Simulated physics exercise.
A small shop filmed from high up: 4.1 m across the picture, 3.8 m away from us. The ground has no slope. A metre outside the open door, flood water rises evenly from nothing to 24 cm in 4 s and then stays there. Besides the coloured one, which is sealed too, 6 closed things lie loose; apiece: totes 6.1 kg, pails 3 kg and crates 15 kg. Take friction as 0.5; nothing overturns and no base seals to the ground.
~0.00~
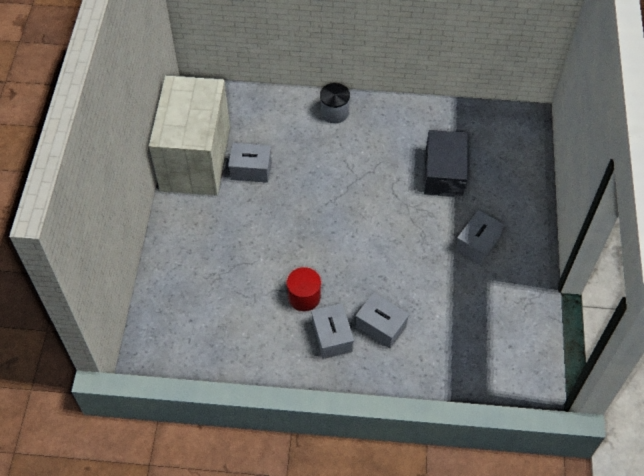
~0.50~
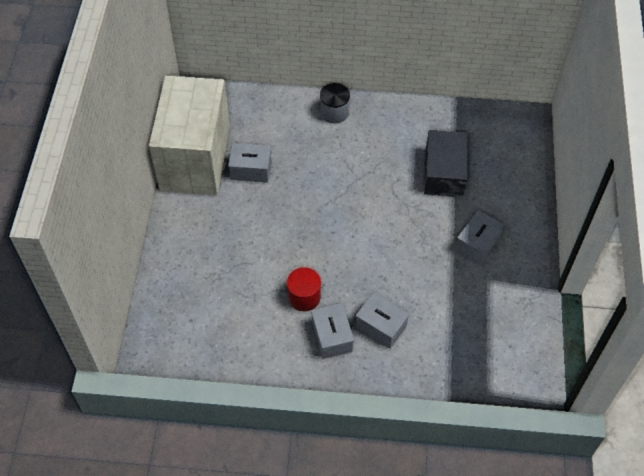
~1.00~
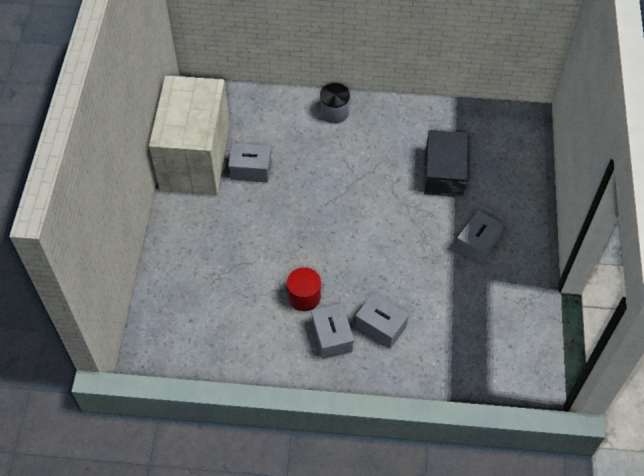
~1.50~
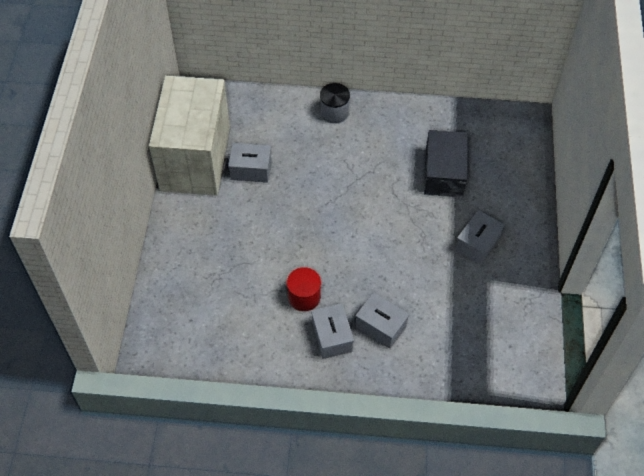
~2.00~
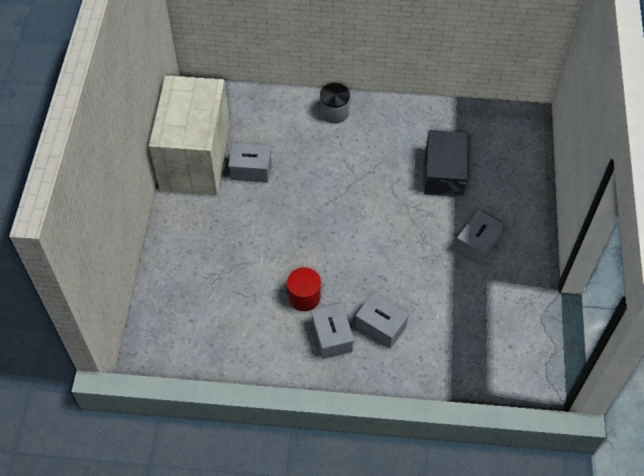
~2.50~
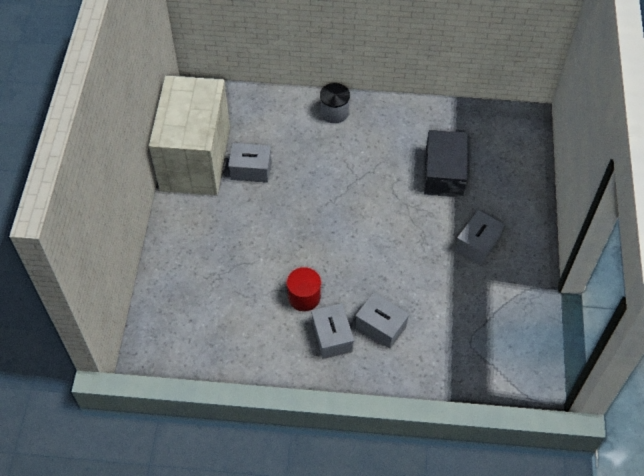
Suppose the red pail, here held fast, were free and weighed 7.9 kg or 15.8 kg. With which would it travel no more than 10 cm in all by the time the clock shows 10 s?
For it, only the higher weight holds it.
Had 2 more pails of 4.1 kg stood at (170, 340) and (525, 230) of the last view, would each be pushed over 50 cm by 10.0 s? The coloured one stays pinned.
In that order: Past it, short of it.
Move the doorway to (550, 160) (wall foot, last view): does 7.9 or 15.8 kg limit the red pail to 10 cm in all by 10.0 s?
Then only the higher weight holds it.
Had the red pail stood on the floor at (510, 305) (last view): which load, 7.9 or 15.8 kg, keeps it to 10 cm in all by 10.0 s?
Neither is enough.
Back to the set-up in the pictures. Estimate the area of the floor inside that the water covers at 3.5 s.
About 3.0 m2.
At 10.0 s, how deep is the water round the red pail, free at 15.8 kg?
Roughly 12 cm.
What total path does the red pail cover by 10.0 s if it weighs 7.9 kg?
About 200 cm.
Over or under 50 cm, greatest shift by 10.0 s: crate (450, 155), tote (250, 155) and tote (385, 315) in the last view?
In turn: Less, more, past it.
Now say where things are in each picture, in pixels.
In the first picture, the red pail at (304, 282) rests on the ground; water covers 0.0 m2; 0 of 7 have shifted.
In the second picture, the red pail at (304, 282), on the bottom; water covers 0.0 m2; 0 of 7 have shifted.
In the third picture, the red pail at (304, 282), on the bottom; water covers 0.0 m2; 0 of 7 have shifted.
In the fourth picture, the red pail at (304, 282), on the bottom; 0.0 m2 under water; 0 of 7 have shifted.
In the fifth picture, the red pail at (304, 282), on the bottom; water covers 0.1 m2; 0 of 7 have shifted.
In the sixth picture, the red pail at (304, 282), on the bottom; 0.6 m2 under water; 0 of 7 have shifted.
After 3.5 s the red pail would be 0 cm from its start with 7.9 kg and 0 cm from its start with 15.8 kg; 0 cm of water round it then.
After 4.5 s the red pail would be 0 cm from its start with 7.9 kg and 0 cm from its start with 15.8 kg; 1 cm of water round it then.
After 7.0 s the red pail would be 59 cm from its start with 7.9 kg and 1 cm from its start with 15.8 kg; 6 cm of water round it then.
After 10.0 s the red pail would be 130 cm from its start with 7.9 kg and 1 cm from its start with 15.8 kg; 12 cm of water round it then.
